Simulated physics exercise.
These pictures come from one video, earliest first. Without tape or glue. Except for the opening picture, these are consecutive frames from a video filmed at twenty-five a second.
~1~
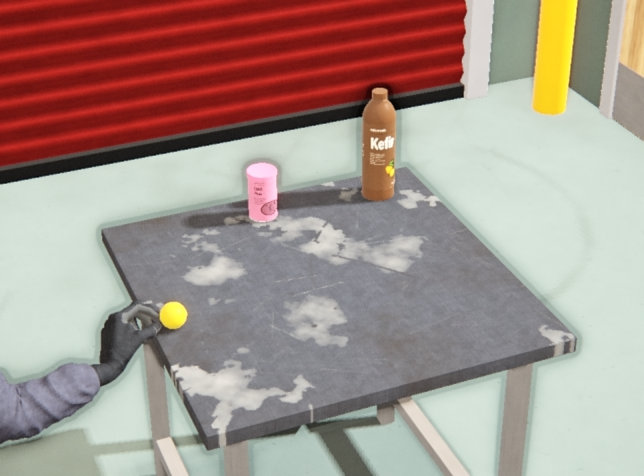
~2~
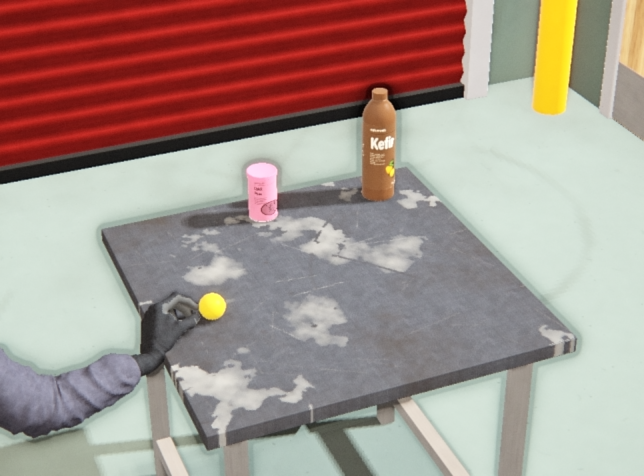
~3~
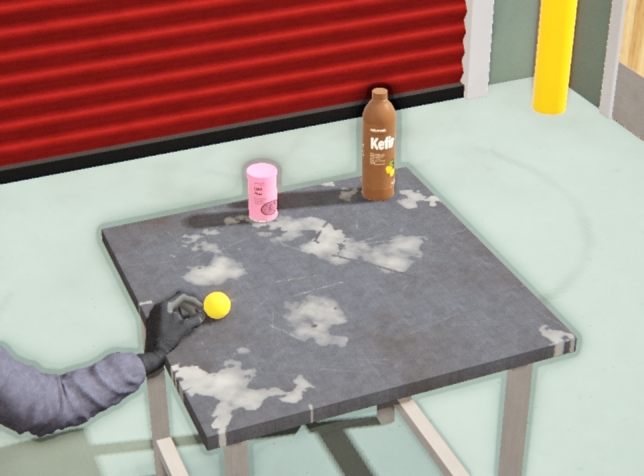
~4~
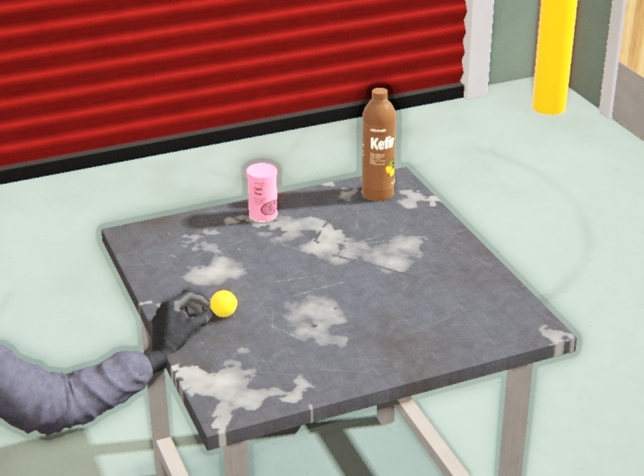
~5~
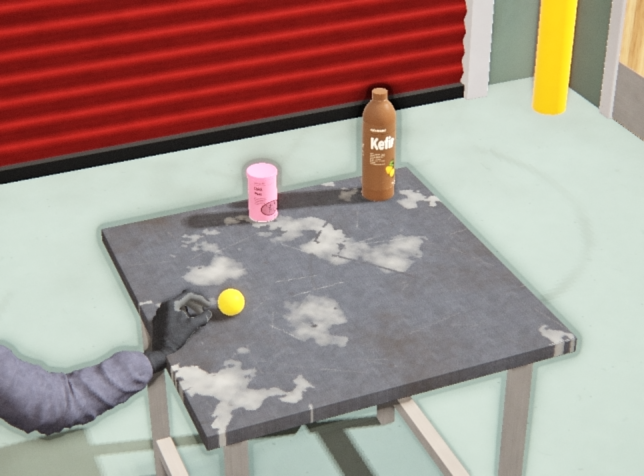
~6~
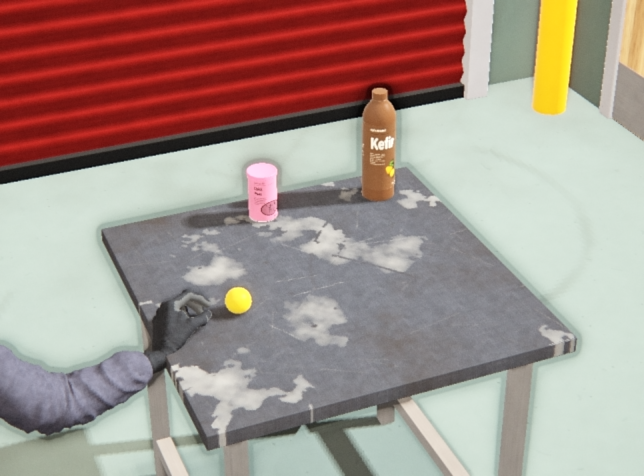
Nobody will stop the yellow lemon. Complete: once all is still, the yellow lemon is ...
On the table.
Then, 0.20 s later than the last frame, yellow lemon moved well along near (269, 293).
Then, 0.50 s later than the last frame, yellow lemon moved well along near (303, 286).
When it is over, moved from the start, yellow lemon. End places, in pixels of the last picture, yellow lemon near (326, 281).
